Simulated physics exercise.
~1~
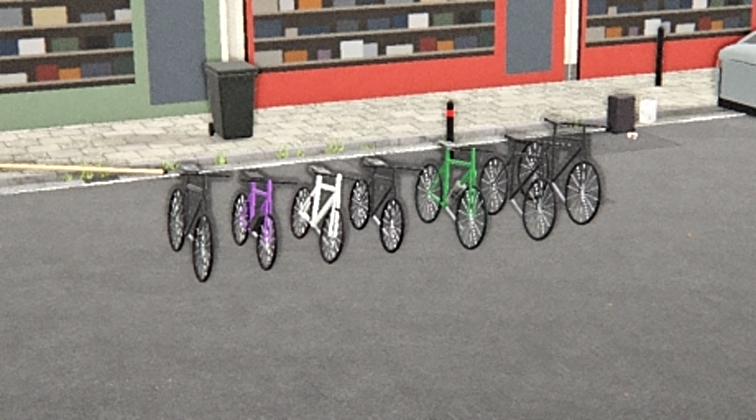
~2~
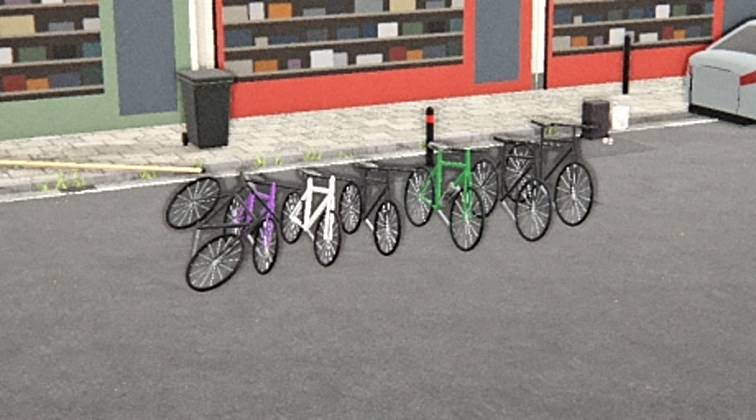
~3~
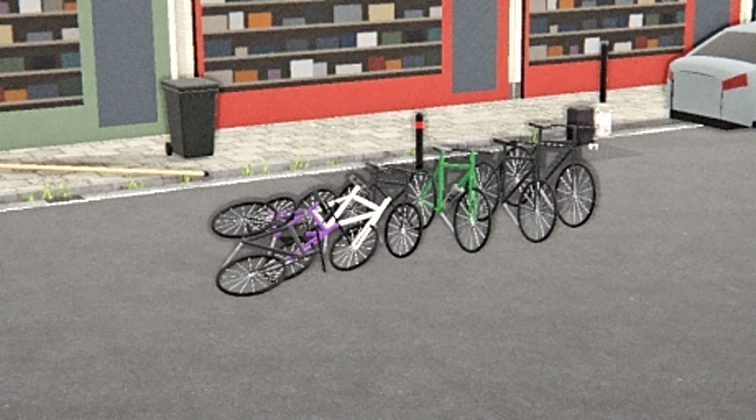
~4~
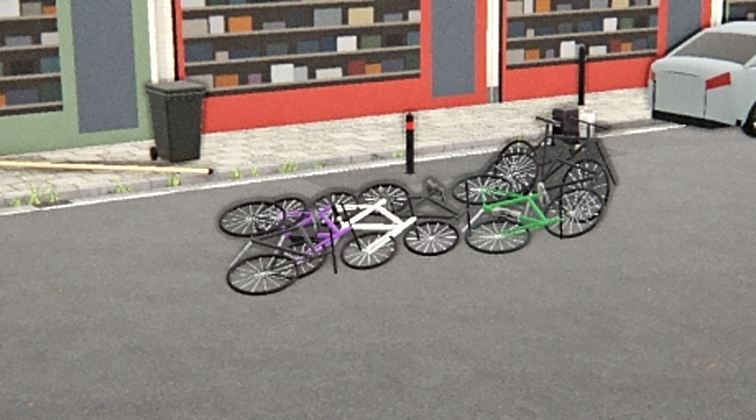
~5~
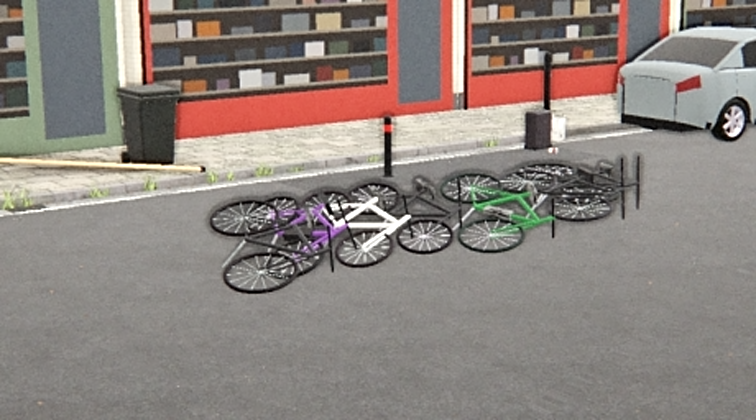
A row of parked bicycles topples one after another from left to right until all lie fallen.
